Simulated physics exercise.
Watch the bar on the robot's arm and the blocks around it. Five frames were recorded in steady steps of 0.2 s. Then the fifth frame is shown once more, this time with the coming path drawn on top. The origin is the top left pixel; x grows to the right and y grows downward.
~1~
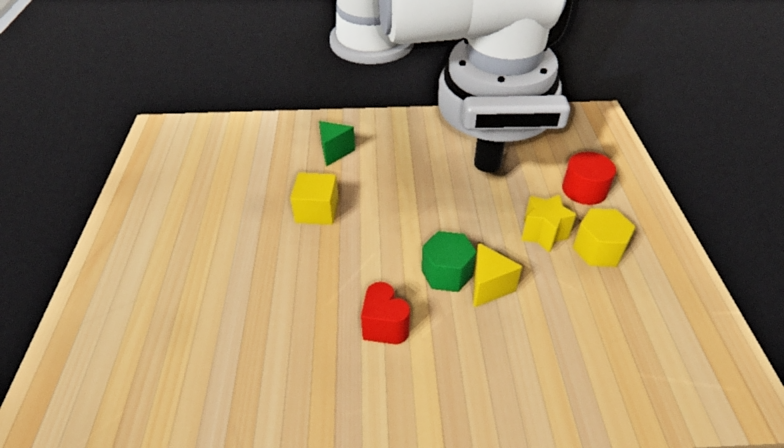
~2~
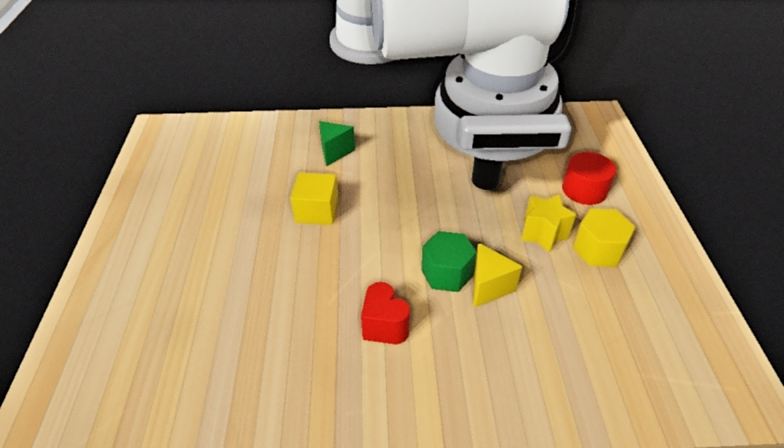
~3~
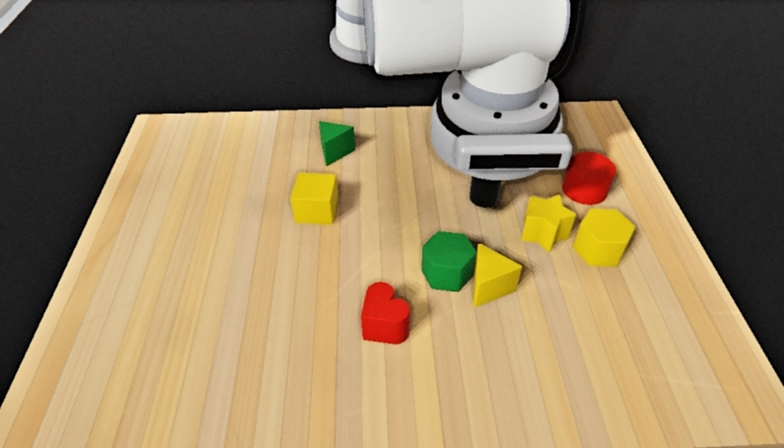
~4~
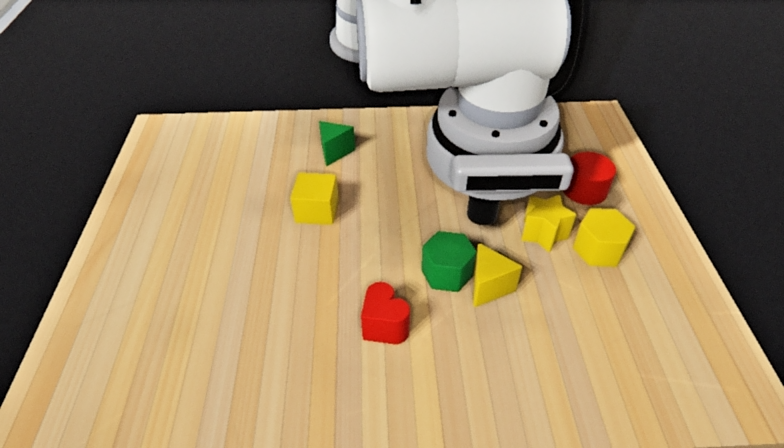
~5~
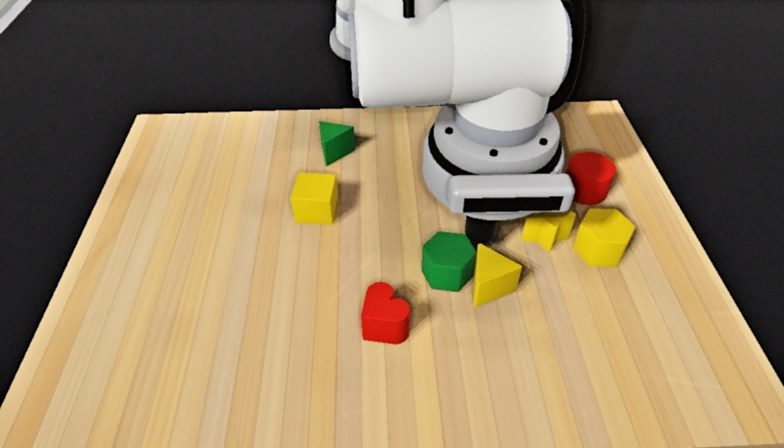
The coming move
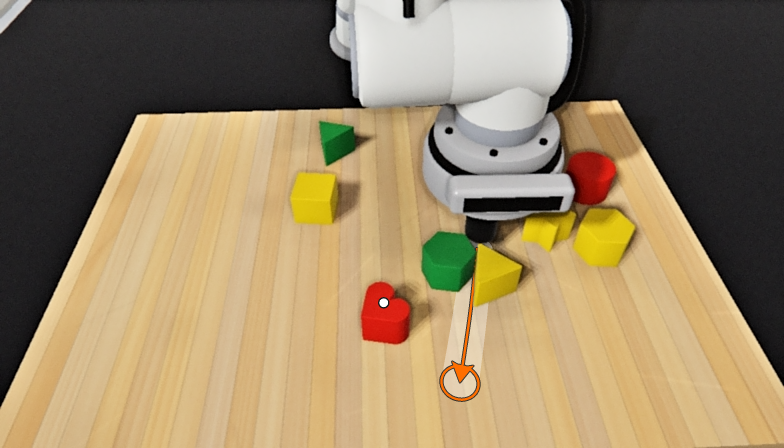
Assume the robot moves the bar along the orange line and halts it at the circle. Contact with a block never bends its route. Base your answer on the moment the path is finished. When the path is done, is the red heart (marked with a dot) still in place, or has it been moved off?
At the end of the path, it will still be in place.
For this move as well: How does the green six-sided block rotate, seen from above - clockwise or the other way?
Overhead view: Clockwise.
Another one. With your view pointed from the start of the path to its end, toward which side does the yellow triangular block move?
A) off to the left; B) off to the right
A
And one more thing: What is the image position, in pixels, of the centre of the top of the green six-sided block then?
Its top centre is at about (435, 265).
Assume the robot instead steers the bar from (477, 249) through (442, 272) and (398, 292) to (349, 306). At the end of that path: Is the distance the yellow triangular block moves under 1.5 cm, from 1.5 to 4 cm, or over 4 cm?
It will fall in the lowest band, under 1.5 cm.
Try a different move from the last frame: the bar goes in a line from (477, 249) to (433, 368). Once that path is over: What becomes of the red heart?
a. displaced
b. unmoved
The correct letter is b.
The drawn path runs in a line from (477, 249) to (460, 382); the dot is on the red heart.
What follows on the original path. One third of the way, bar at (476, 273); green six-sided block at (435, 263), turned 30° clockwise; yellow triangular block at (499, 286), turned 65° anticlockwise.
Two thirds of the way, bar at (470, 316); green six-sided block at (435, 263), turned 30° clockwise; yellow triangular block at (508, 311).
At the end, bar at (462, 368); red heart not moved; green six-sided block at (435, 263), turned 30° clockwise; yellow triangular block at (508, 311), turned 120° anticlockwise.
